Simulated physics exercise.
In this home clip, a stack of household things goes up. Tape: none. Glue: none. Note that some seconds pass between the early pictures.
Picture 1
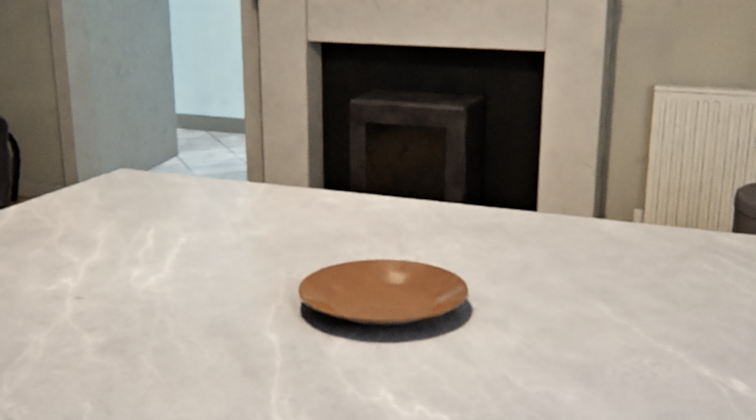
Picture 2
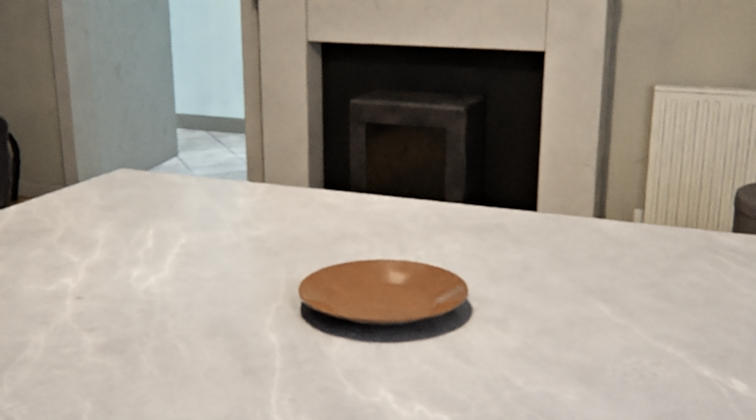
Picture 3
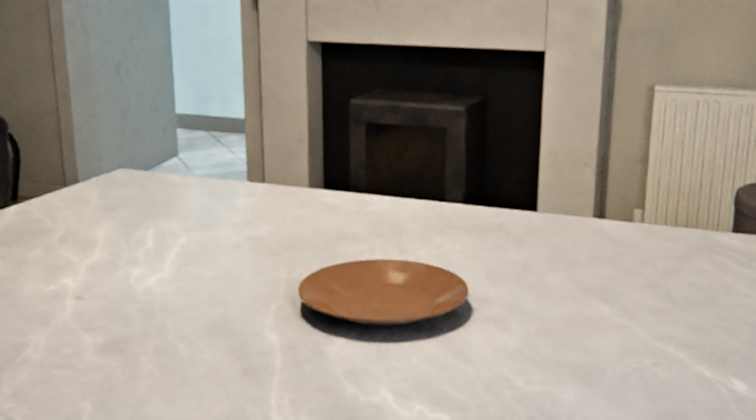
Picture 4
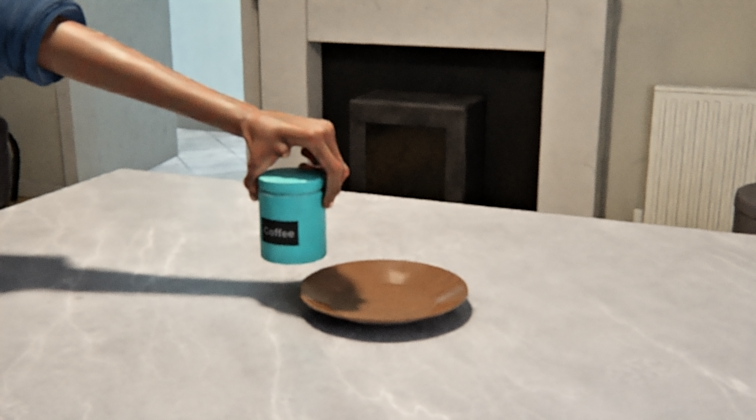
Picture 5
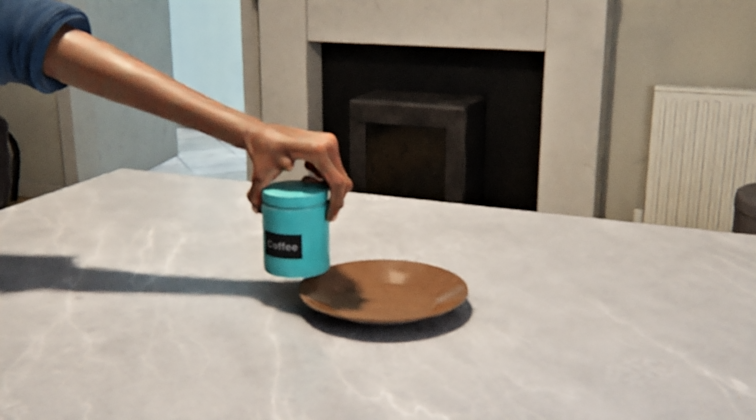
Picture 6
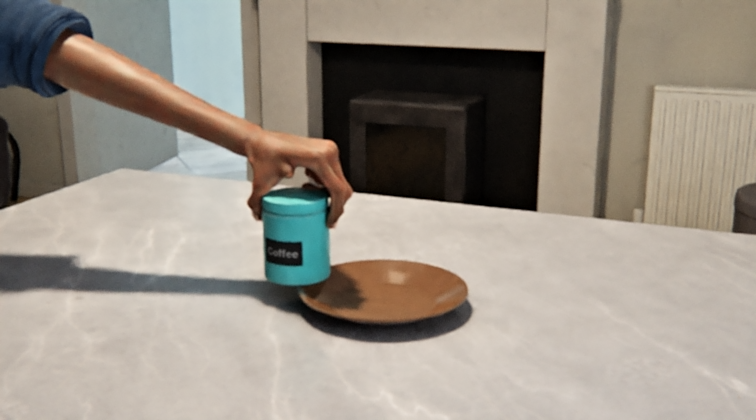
On a pale marble-patterned tabletop before a fireplace, a brown plate sits alone and still. Then a hand reaches in from the left holding a turquoise jar labelled coffee and lowers it at the plate's left edge, keeping its grip.
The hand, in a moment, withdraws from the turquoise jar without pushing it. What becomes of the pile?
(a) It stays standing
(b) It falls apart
(b) It falls apart.
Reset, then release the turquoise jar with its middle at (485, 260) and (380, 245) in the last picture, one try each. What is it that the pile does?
Try one: Collapse. Try two: Stable.
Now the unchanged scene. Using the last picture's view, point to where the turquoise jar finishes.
Look around (229, 253) in the final frame.
Then, 0.30 s after the last picture, turquoise jar tipped 38° from how it was near (272, 240).
Then, 0.40 s after the last picture, turquoise jar tipped 64° from how it was near (253, 242).
Then, 0.50 s after the last picture, turquoise jar now fallen.
At rest, fallen, turquoise jar; brown plate in place. Seen from the same camera at the end, turquoise jar near (229, 252). The pile gives way.
